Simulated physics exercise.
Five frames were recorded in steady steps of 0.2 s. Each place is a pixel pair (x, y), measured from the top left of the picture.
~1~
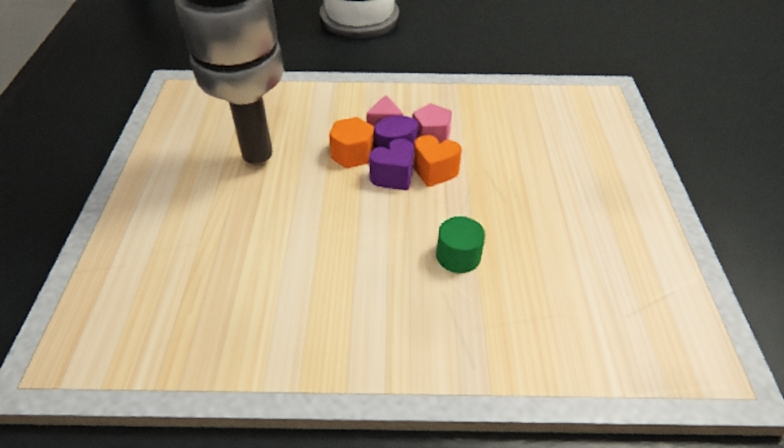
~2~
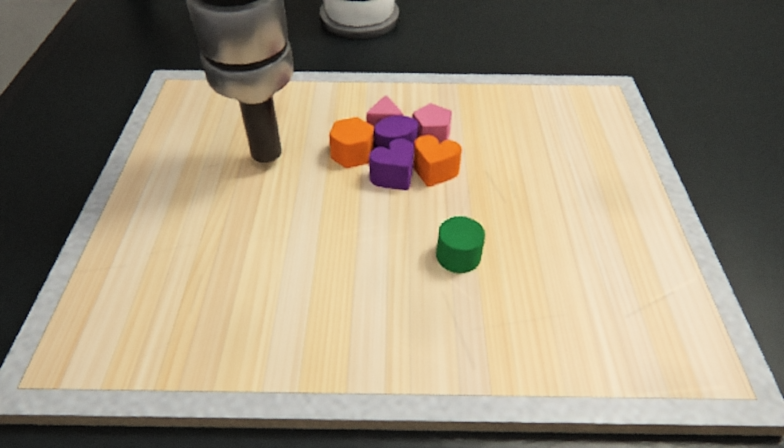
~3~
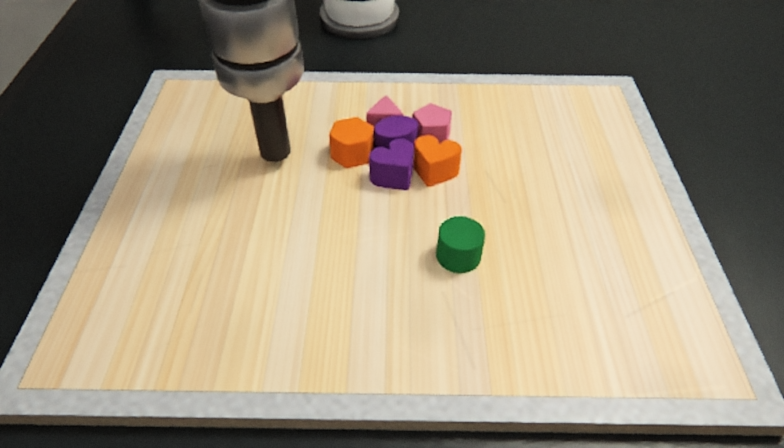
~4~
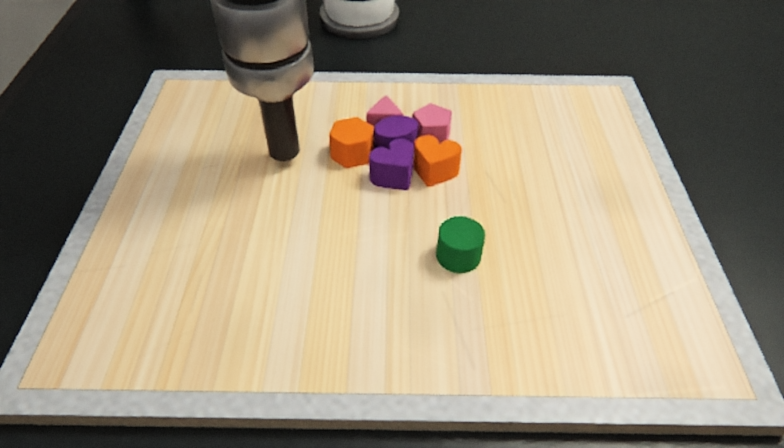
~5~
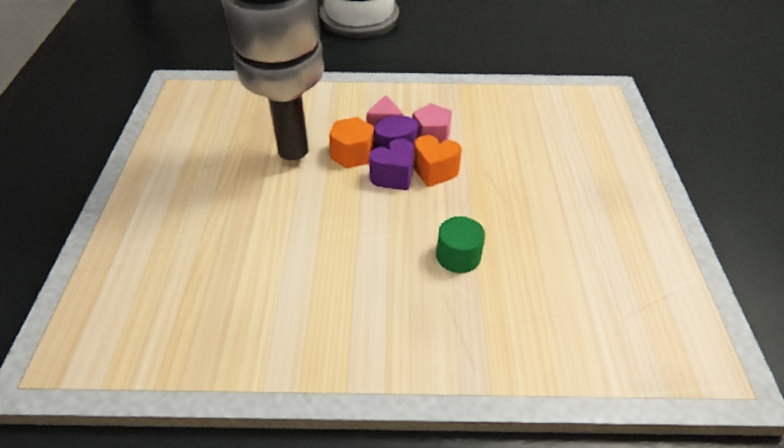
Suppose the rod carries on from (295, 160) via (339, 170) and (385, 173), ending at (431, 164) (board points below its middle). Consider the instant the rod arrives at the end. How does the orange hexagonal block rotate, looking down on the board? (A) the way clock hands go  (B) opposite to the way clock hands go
I'll go with B - opposite to the way clock hands go.
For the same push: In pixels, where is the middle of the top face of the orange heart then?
Its top middle will sit at (493, 147).
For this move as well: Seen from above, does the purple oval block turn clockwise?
Yes - that is the case.
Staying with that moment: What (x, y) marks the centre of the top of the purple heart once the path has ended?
The answer is (459, 152).
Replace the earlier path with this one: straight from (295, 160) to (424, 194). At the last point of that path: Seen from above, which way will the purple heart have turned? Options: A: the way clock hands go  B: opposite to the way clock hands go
B
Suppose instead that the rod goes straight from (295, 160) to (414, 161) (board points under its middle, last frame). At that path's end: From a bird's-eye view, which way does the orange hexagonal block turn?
Looking down, my answer is that the orange hexagonal block rotates anticlockwise.
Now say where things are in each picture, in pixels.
The first frame shows lower end of the rod (257, 154), tops of blocks, orange hexagonal block (351, 130), purple heart (394, 152), purple oval block (396, 125), orange heart (437, 148).
The second frame shows rod (267, 153), blocks as before.
The third frame shows rod (276, 152), blocks as before.
The fourth frame shows rod (285, 151), blocks as before.
The fifth frame shows rod (294, 151), orange hexagonal block (351, 130), purple heart (394, 152), purple oval block (396, 125), orange heart (437, 148).
On the path given first. One third of the way, rod (338, 161); orange hexagonal block (359, 126); purple oval block (402, 124), turned 15° clockwise.
Two thirds of the way, rod (387, 163); orange hexagonal block (361, 125), turned 25° anticlockwise; purple heart (416, 157), turned 35° anticlockwise; purple oval block (404, 122), turned 25° clockwise; orange heart (448, 146).
At the end, rod (431, 155); orange hexagonal block (361, 125), turned 25° anticlockwise; purple heart (459, 152), turned 20° anticlockwise; purple oval block (404, 122), turned 25° clockwise; orange heart (493, 147), turned 15° clockwise.
